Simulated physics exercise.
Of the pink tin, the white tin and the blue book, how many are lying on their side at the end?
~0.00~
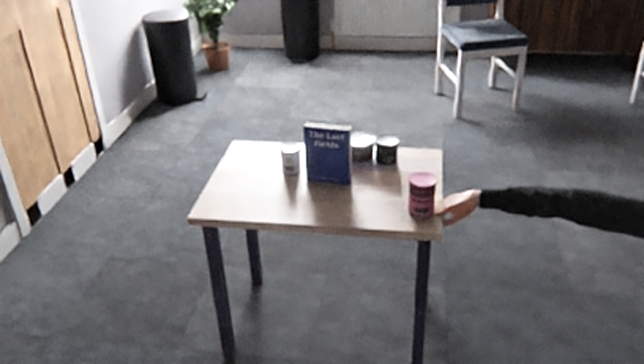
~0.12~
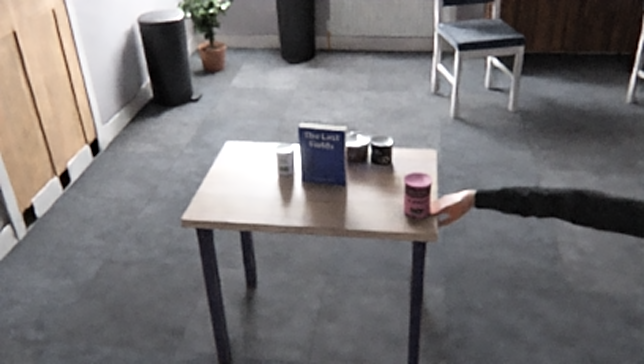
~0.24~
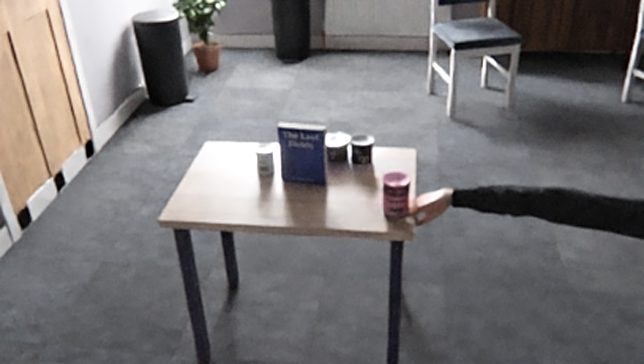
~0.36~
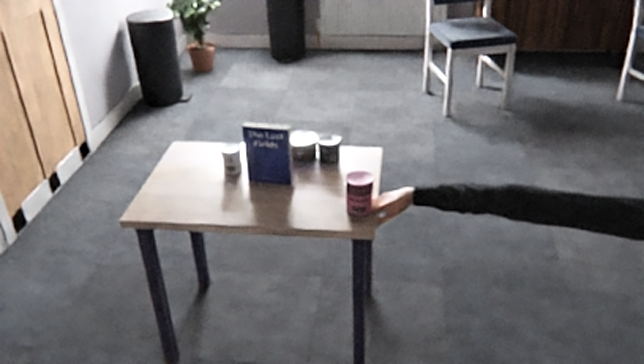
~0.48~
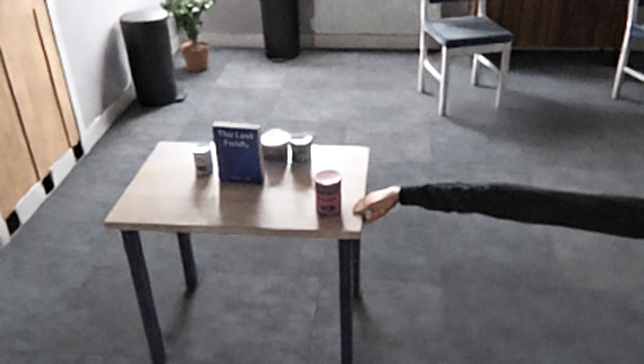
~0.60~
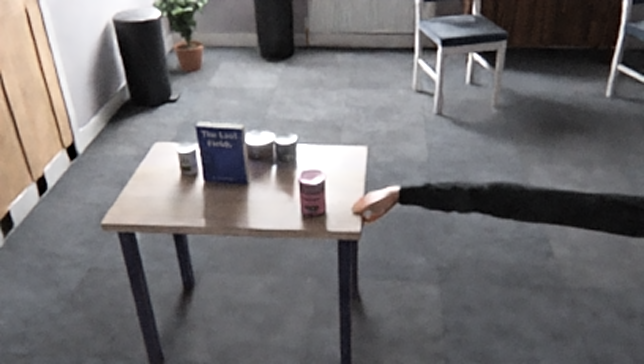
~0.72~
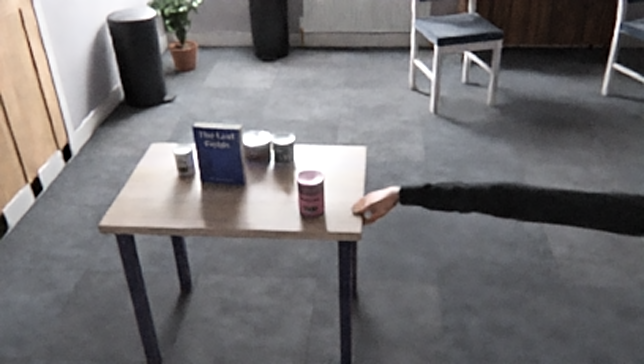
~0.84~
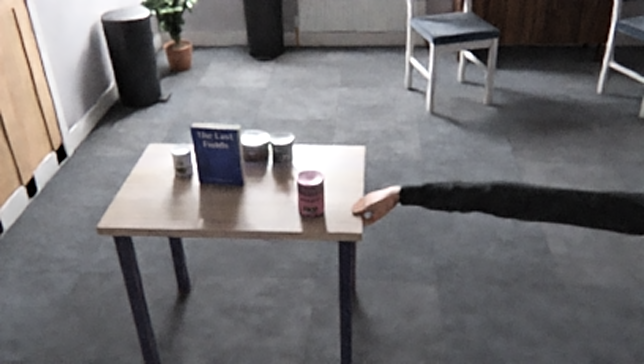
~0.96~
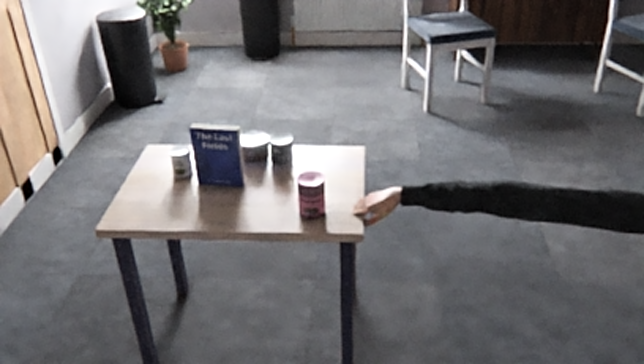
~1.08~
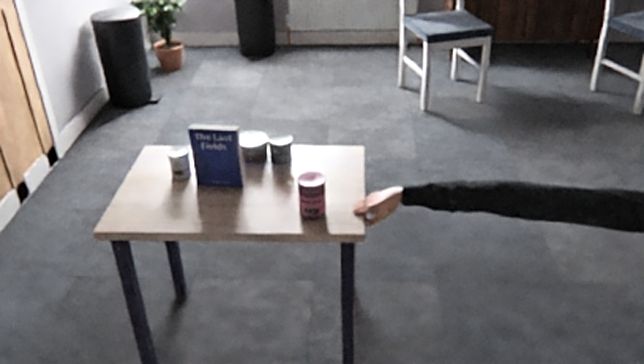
None of them are lying on their side. The pink tin, the white tin and the blue book are all still standing upright on the table.
